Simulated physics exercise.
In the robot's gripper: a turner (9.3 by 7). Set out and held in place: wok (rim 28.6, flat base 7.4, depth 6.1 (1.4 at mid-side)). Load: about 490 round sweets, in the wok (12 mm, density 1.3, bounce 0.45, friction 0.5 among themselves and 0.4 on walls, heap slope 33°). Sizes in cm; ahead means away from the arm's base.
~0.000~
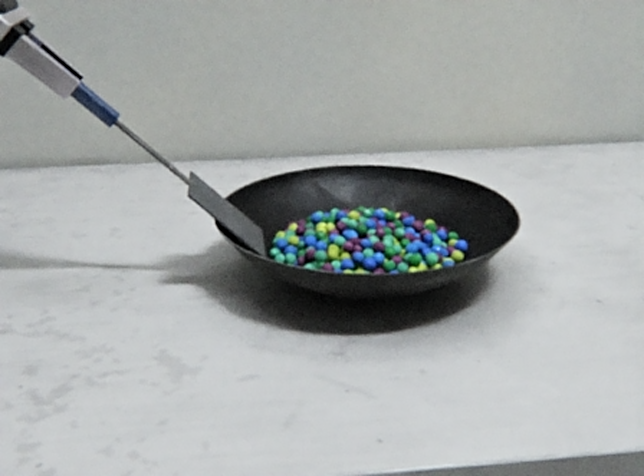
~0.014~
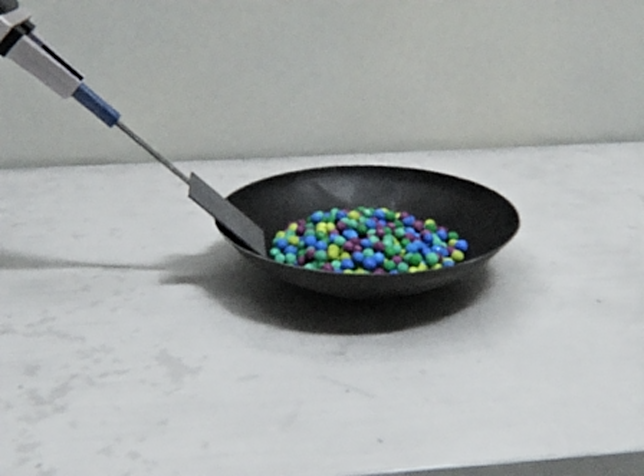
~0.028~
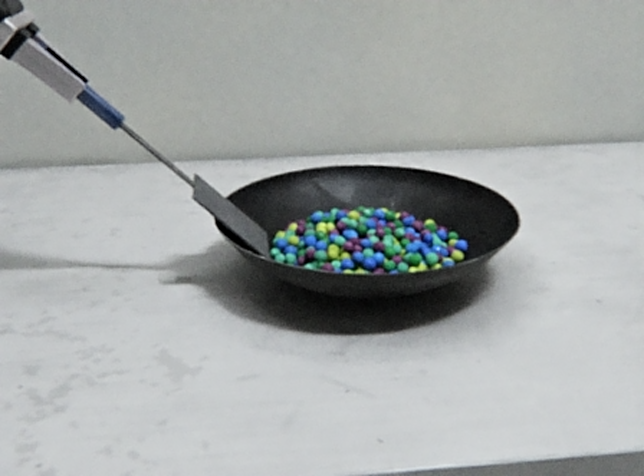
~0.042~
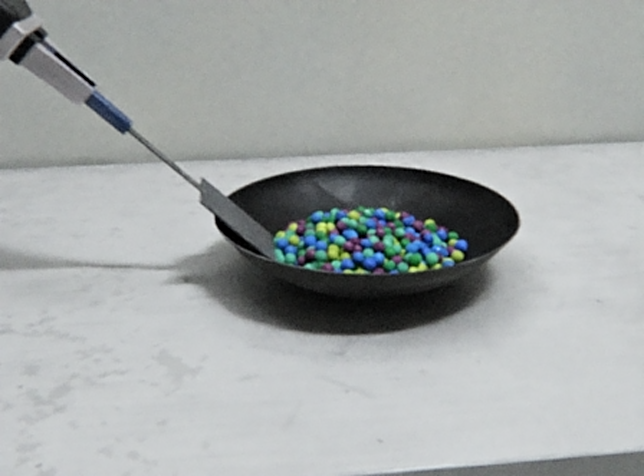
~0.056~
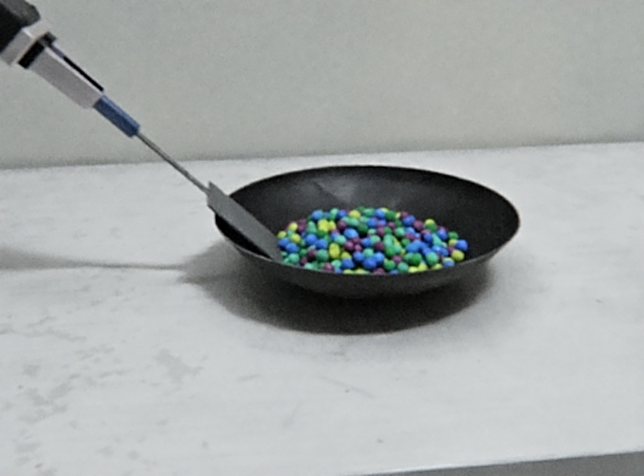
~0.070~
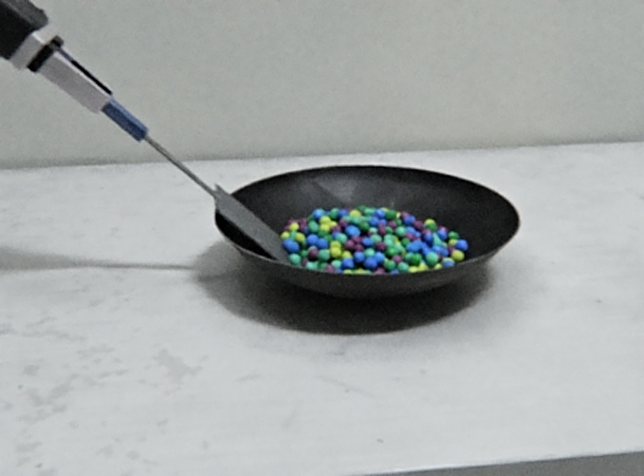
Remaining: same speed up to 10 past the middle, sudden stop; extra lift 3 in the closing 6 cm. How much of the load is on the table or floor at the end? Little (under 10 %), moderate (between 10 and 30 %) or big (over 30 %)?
A moderate share, between 10 and 30 %, ends on the table or floor.
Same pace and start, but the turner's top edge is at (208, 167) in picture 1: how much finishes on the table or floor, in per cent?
About 15 per cent.
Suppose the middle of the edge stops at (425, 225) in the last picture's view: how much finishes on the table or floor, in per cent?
About 0 per cent.
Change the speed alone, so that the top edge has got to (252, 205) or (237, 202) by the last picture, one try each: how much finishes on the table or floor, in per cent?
Some 35 and 25 per cent.
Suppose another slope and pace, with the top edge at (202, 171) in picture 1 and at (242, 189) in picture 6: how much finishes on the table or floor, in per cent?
Some 25 per cent.
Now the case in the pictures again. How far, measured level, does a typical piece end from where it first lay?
Some 4 cm.
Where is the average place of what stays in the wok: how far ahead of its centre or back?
About 3.5 cm ahead.
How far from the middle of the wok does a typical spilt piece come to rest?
Roughly 24 cm.
By 0.21 s, sloping 45°, highest piece 5 above the table; 486 in the wok.
By 0.35 s, sloping 45°, highest piece 7 above the table; 486 in the wok.
By 0.63 s, sloping 45°, highest piece 7 above the table; 412 in the wok, 62 on the table or floor, 12 on the blade or in flight.
By 1.68 s, sloping 45°, highest piece 6 above the table; 412 in the wok, 74 on the table or floor.
Final count, 412 in the wok, 74 on the table or floor. That is 15 % on the table or floor.
